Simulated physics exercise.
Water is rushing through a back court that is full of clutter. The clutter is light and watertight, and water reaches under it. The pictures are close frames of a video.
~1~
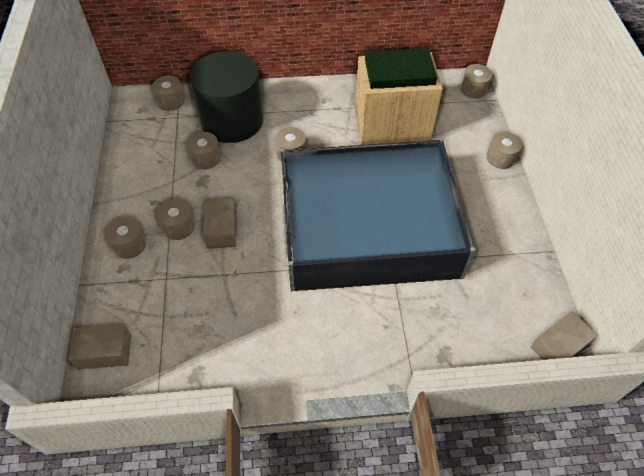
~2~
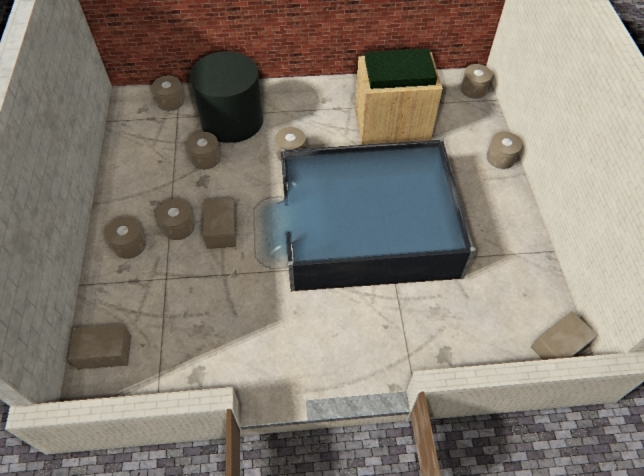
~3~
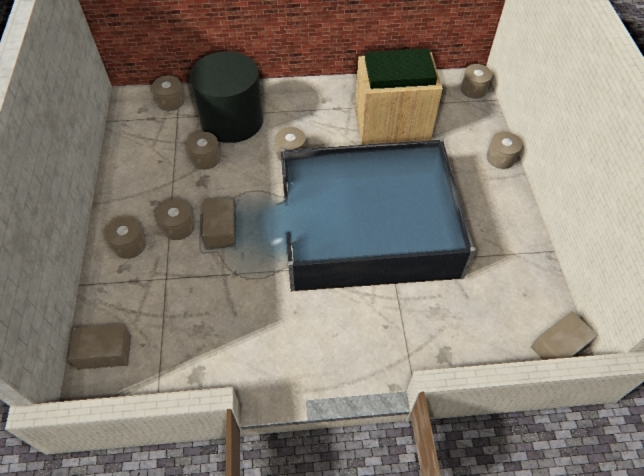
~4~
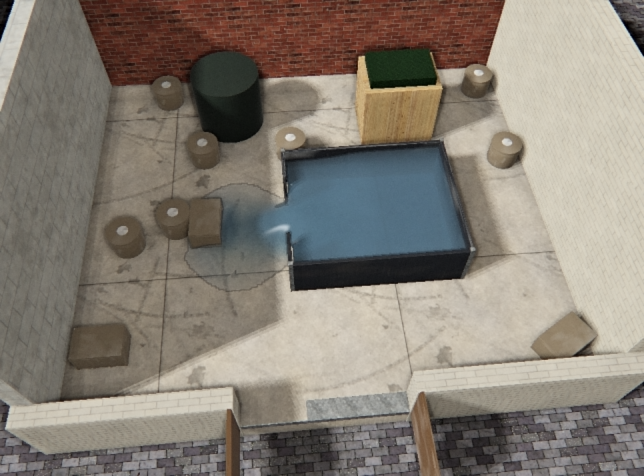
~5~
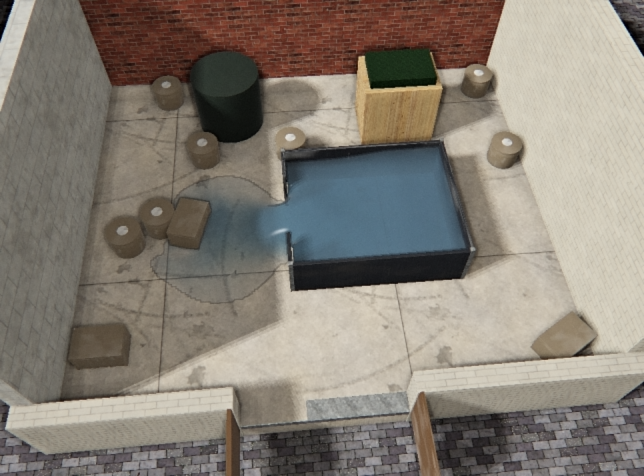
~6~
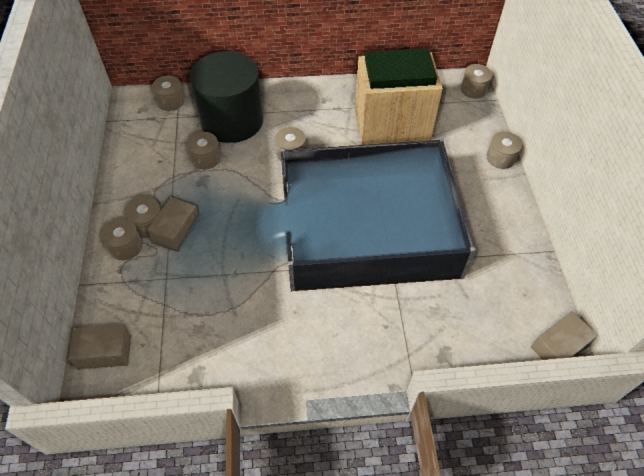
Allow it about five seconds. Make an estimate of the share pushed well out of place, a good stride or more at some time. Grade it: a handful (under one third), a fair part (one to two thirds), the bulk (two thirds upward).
A fair part.
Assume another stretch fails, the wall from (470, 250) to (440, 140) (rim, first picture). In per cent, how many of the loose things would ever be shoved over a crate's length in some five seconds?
I'd put it around 30 percent.
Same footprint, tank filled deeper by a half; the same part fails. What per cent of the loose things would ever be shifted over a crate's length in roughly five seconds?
Near 60 per cent of the loose things.
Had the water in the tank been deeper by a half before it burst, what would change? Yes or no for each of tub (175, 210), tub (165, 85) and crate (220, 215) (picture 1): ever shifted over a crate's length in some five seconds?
One: Passed the mark. Two: Passed the mark. Three: Passed the mark.
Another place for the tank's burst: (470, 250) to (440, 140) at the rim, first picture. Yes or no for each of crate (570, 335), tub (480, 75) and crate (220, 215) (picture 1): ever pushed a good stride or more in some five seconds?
In turn: Moved that far, moved that far, stayed within it.
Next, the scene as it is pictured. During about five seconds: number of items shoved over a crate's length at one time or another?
By my reckoning the answer is 5.
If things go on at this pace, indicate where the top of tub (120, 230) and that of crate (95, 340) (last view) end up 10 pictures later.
Roughly (92, 226) for the first, roughly (89, 385) for the second.
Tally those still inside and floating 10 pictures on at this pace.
The answer is 4.
A moment on, 2 of 10 are well off their spots; 0 afloat.
Next, 4 of 10 are well off their spots; 4 afloat.
Later, 4 of 10 are well off their spots; 5 afloat.
In the end, 5 of 10 are well off their spots, and 5 have been at some point; 4 afloat.
